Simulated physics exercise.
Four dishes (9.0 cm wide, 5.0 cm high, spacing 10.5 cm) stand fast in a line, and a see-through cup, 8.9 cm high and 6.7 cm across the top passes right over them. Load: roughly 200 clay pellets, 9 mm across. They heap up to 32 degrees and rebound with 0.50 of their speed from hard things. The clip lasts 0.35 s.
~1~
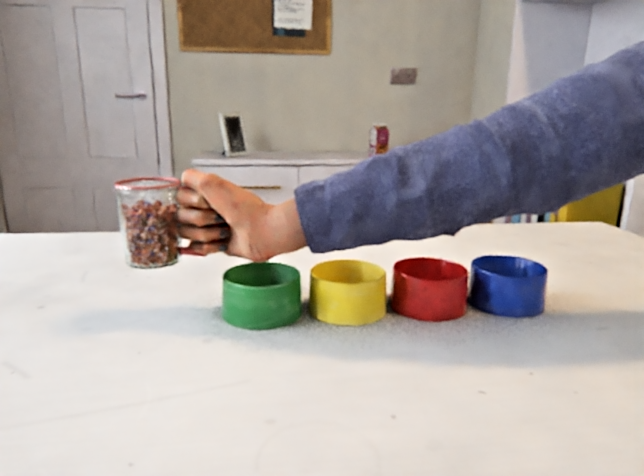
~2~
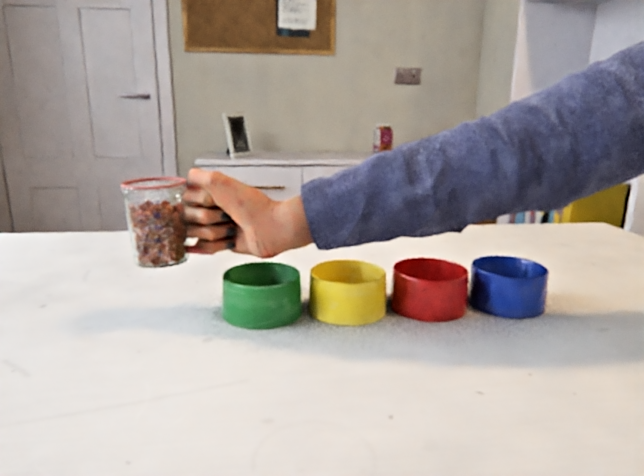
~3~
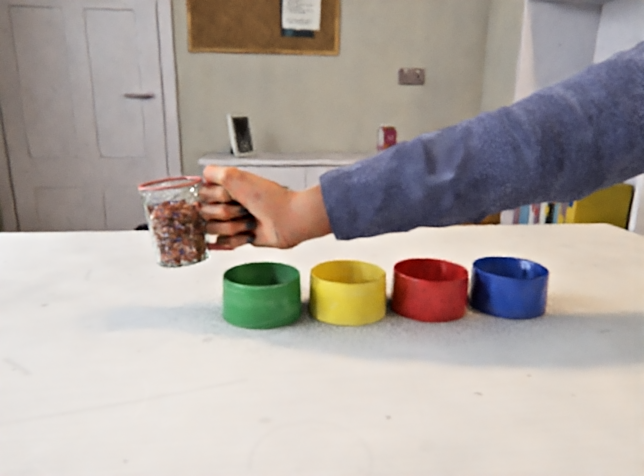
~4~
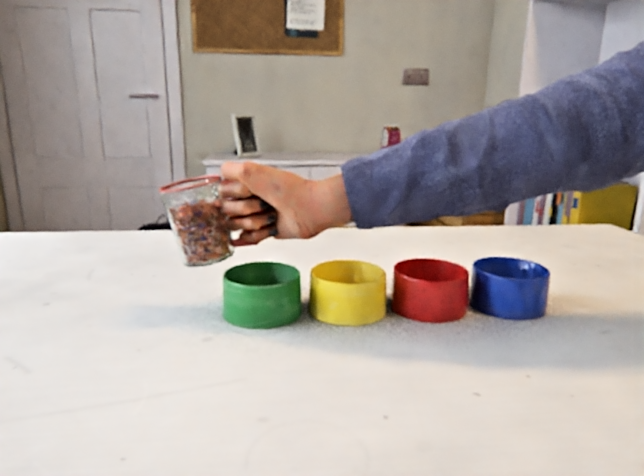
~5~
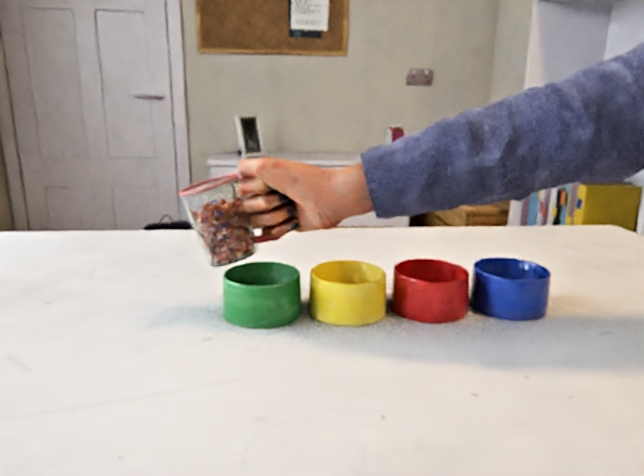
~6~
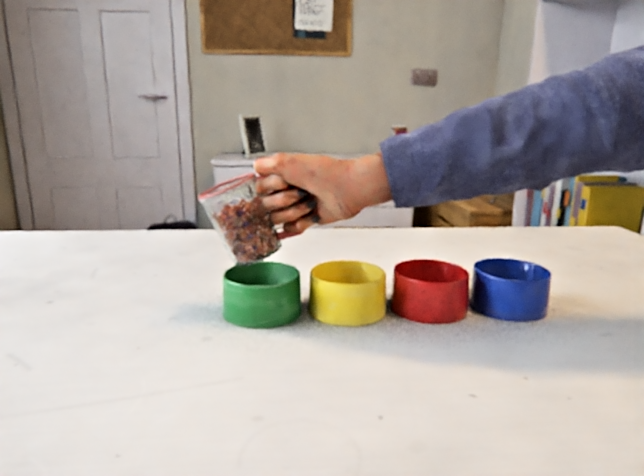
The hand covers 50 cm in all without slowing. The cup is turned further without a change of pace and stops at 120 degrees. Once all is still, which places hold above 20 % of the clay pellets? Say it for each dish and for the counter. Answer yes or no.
Red no, blue yes, green no, yellow no, counter no.
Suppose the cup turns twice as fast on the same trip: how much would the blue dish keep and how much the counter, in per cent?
Then: Blue 0; counter 20.
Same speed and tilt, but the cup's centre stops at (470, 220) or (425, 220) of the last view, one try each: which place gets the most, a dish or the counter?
Most goes to: Red, then counter.
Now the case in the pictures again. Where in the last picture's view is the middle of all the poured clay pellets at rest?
At about (511, 290).
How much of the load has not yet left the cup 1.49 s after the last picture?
About 30 per cent.
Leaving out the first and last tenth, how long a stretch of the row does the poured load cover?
About 5 cm.
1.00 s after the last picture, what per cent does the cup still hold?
About 95 per cent.
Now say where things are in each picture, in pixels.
The first picture shows cup at (151, 222), tilt 0 degrees, lip at (117, 184), moved 0.0 cm; middle of the pieces at (148, 234); green dish at (262, 274); yellow dish at (348, 271); red dish at (430, 269); blue dish at (509, 266).
The second picture shows cup at (159, 222), tilt 2 degrees, lip at (123, 184), moved 0.7 cm; middle of the pieces at (155, 234).
The third picture shows cup at (178, 222), tilt 6 degrees, lip at (141, 187), moved 2.8 cm; middle of the pieces at (176, 234).
The fourth picture shows cup at (200, 221), tilt 12 degrees, lip at (161, 190), moved 5.3 cm; middle of the pieces at (199, 233).
The fifth picture shows cup at (222, 221), tilt 17 degrees, lip at (181, 193), moved 7.7 cm; middle of the pieces at (222, 233).
The sixth picture shows cup at (243, 221), tilt 22 degrees, lip at (200, 197), moved 10.2 cm; middle of the pieces at (244, 233); green dish at (262, 274); yellow dish at (348, 272); red dish at (431, 271); blue dish at (512, 269).
Then, 0.60 s after the last picture, tilt 68 degrees; cup holds 100 %.
Then, 1.00 s after the last picture, tilt 99 degrees; cup holds 95 %.
Then, 1.49 s after the last picture, tilt 120 degrees; cup holds 30 %, blue 65 %.
In the end, red 0 %, blue 100 %, green 0 %, yellow 0 %, counter 0 %.
